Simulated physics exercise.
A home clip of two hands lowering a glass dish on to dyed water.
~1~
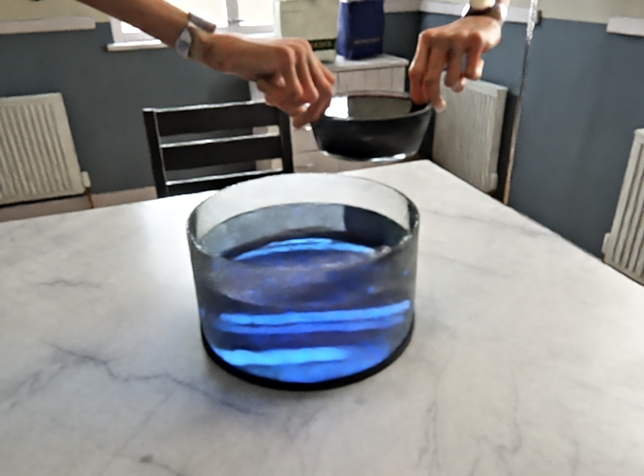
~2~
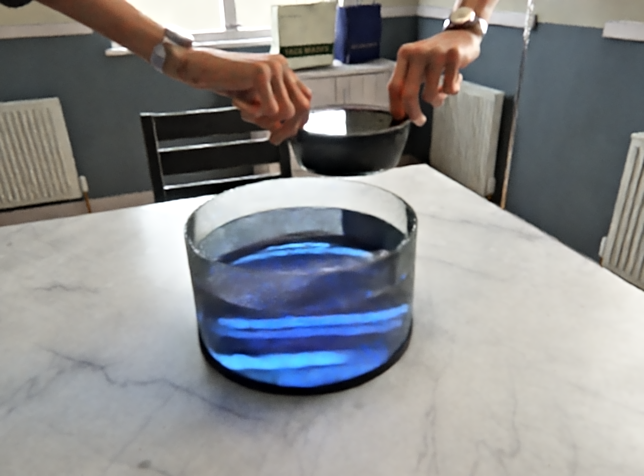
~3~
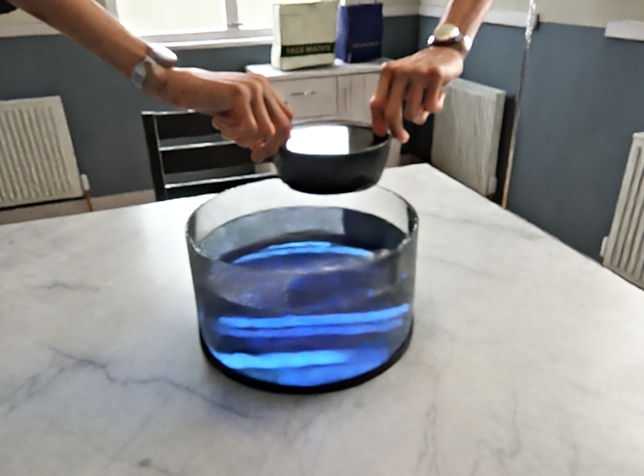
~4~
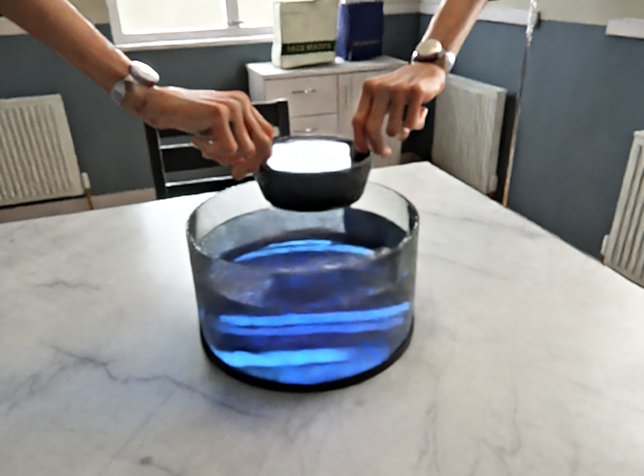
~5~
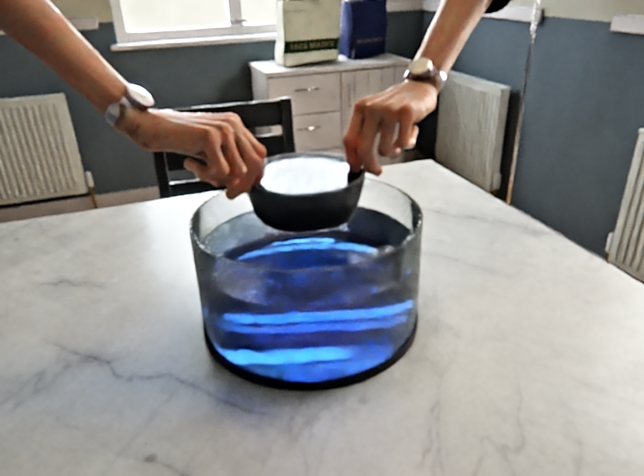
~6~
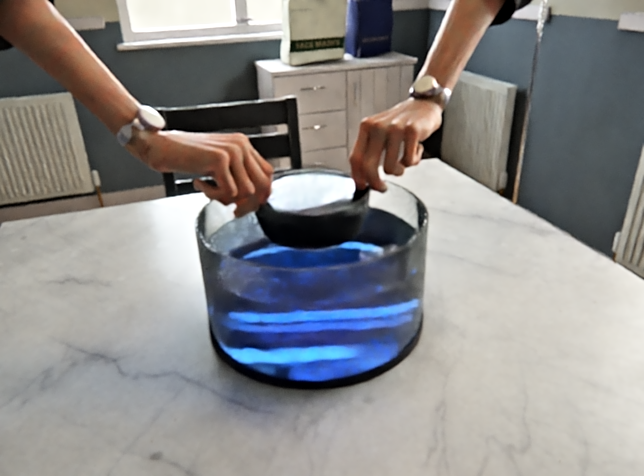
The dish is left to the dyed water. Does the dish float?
It sinks.
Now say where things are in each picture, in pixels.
The first picture shows dish (368, 122) nearly full; above the big tub.
The second picture shows dish nearly full, surface at (347, 121); coming down.
The third picture shows dish (330, 154) nearly full; lower.
The fourth picture shows dish nearly full, surface at (312, 155); lower still.
The fifth picture shows dish (305, 189) nearly full; close to the surface.
The sixth picture shows dish nearly full, surface at (311, 191); just over the surface.
Next, the dish dips into the dyed water.
After that, dyed water pours in over its rim.
Finally, the dish lies on the bottom.
